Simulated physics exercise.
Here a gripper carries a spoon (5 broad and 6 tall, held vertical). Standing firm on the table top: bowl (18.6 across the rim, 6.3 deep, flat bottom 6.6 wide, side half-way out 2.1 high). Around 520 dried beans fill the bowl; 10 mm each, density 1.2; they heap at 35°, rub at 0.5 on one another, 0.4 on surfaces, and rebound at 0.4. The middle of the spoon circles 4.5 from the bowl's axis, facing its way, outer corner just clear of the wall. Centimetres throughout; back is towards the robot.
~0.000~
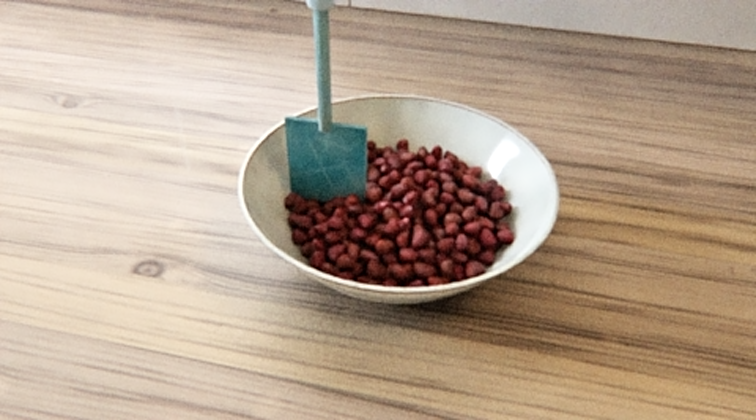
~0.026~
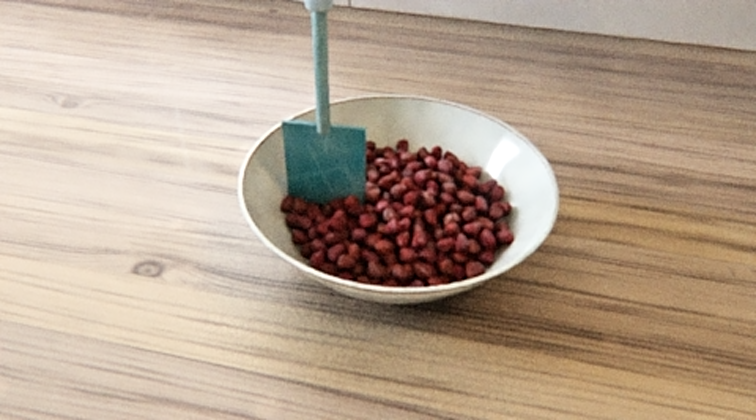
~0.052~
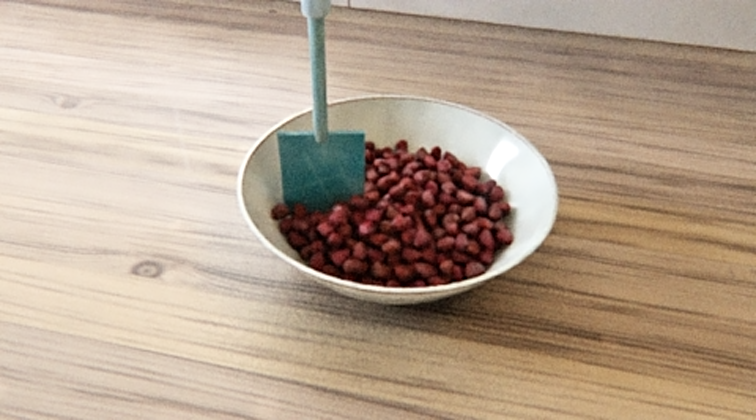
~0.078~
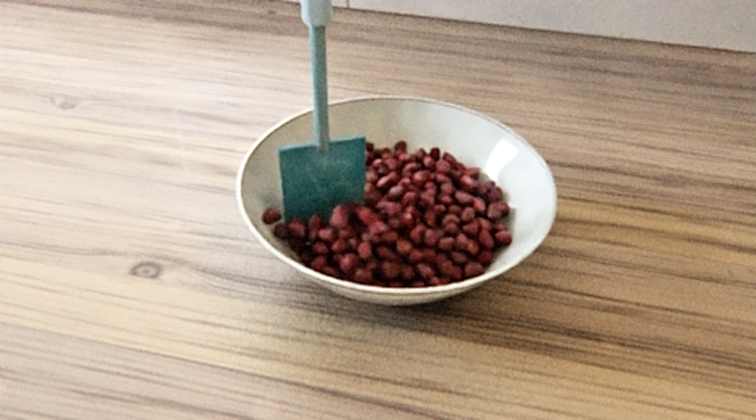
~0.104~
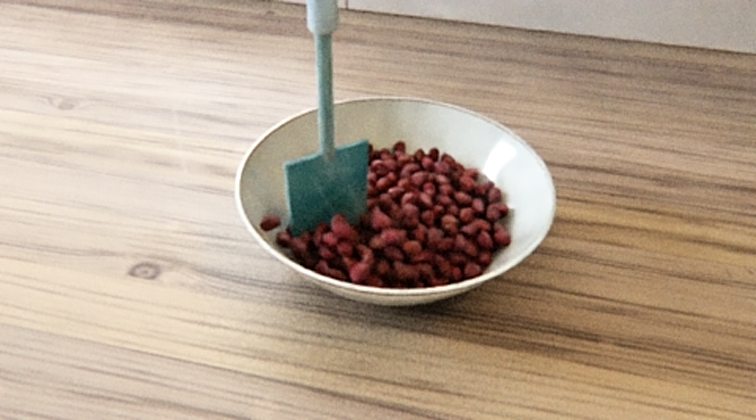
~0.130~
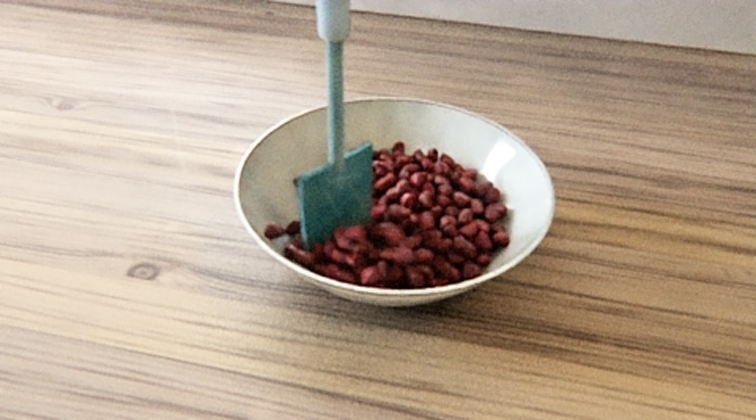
A teal spatula, held upright in a white bowl of dark red beans, slid slowly down the left side toward the viewer, turning slightly as it pushed the beans near its blade.
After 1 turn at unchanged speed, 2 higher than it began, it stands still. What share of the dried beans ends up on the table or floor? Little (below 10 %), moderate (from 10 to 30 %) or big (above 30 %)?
Share on the table or floor: Little (below 10 %).
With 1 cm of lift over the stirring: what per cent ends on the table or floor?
About 5 per cent.
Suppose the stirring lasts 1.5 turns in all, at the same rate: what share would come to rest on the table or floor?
In that case some 5 per cent.
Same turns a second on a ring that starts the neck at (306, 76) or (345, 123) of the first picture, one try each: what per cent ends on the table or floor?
Some 0 and 5 per cent.
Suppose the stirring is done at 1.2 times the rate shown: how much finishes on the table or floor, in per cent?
Some 5 per cent.
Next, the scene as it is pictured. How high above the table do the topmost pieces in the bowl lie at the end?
Some 6.5 cm.
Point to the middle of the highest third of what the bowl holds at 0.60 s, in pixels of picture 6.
At about (408, 174).
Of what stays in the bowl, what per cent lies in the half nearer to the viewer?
Some 40 per cent.
After 0.36 s, 173° round, highest piece 8 above the table; 517 in the bowl, 3 on the table or floor, 4 in flight or on the tool.
After 0.60 s, 291° round, highest piece 9 above the table; 505 in the bowl, 12 on the table or floor, 7 in flight or on the tool.
After 0.91 s, 0° round, highest piece 6 above the table; 505 in the bowl, 19 on the table or floor.
After 1.61 s, 0° round, highest piece 6 above the table; 505 in the bowl, 19 on the table or floor.
In the end, 505 in the bowl, 19 on the table or floor. That is 4 % on the table or floor.
